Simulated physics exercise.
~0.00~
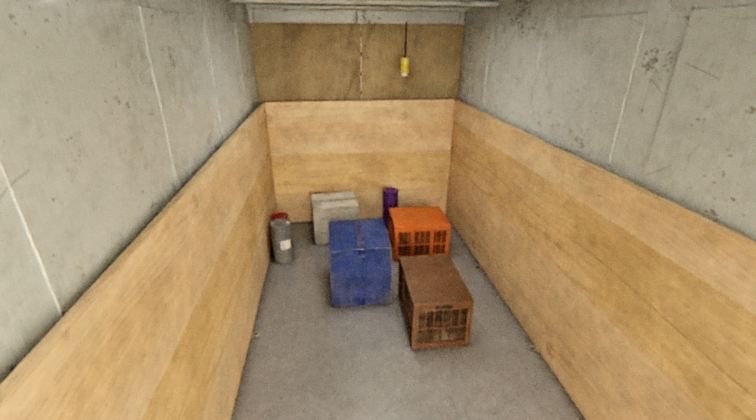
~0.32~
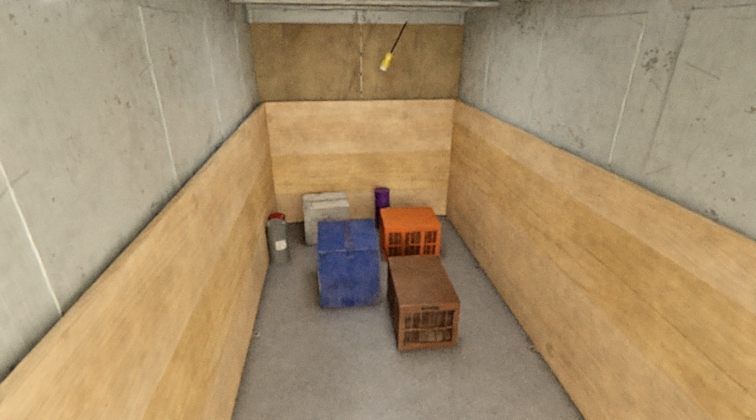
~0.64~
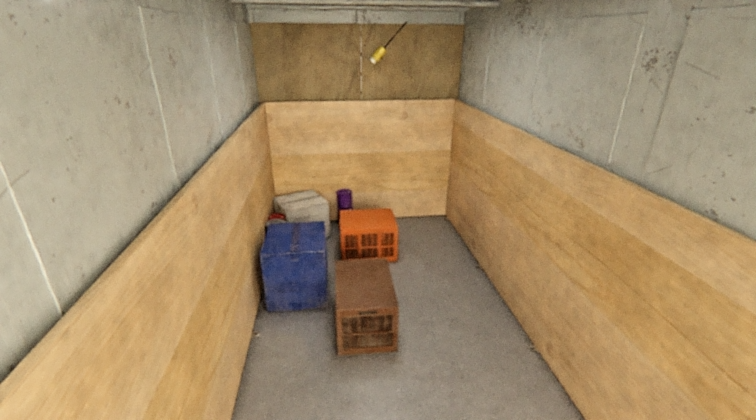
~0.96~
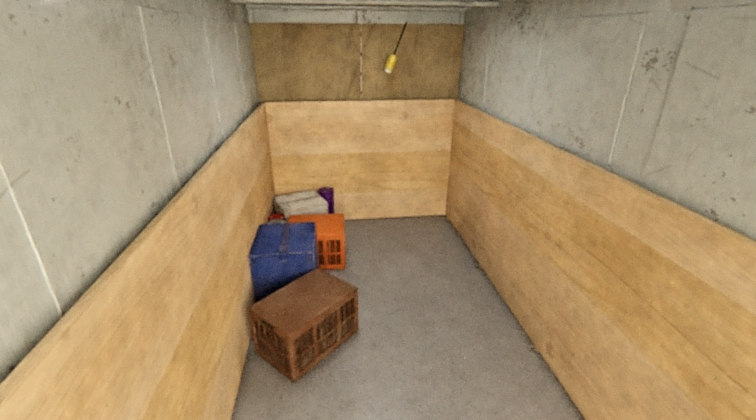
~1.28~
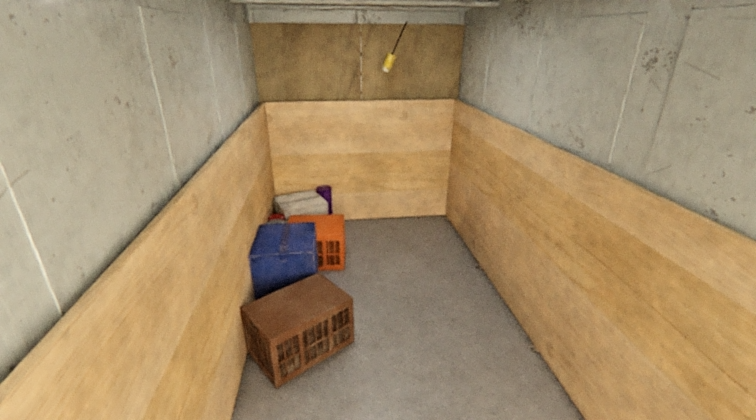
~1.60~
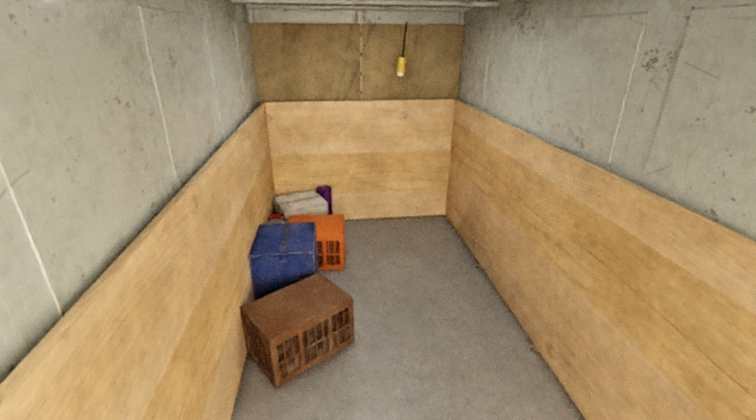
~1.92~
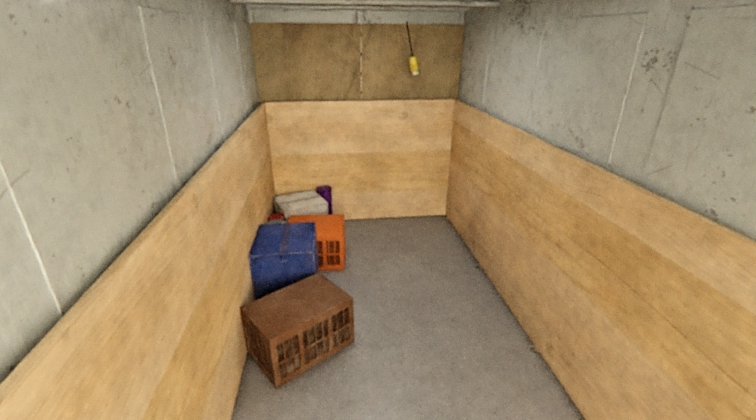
At first, a blue box, an orange crate, a brown crate, a white box and a few canisters stand loose near the far end of a van's load bay, beneath a hanging yellow lamp. The lamp swings left, and the load begins to slide left across the floor. The boxes and the purple canister shift much farther, bunching toward the left wall. The brown crate slides on and turns at an angle in front of the blue box. After one last small shift, everything stays crowded along the left side while the lamp still swings.
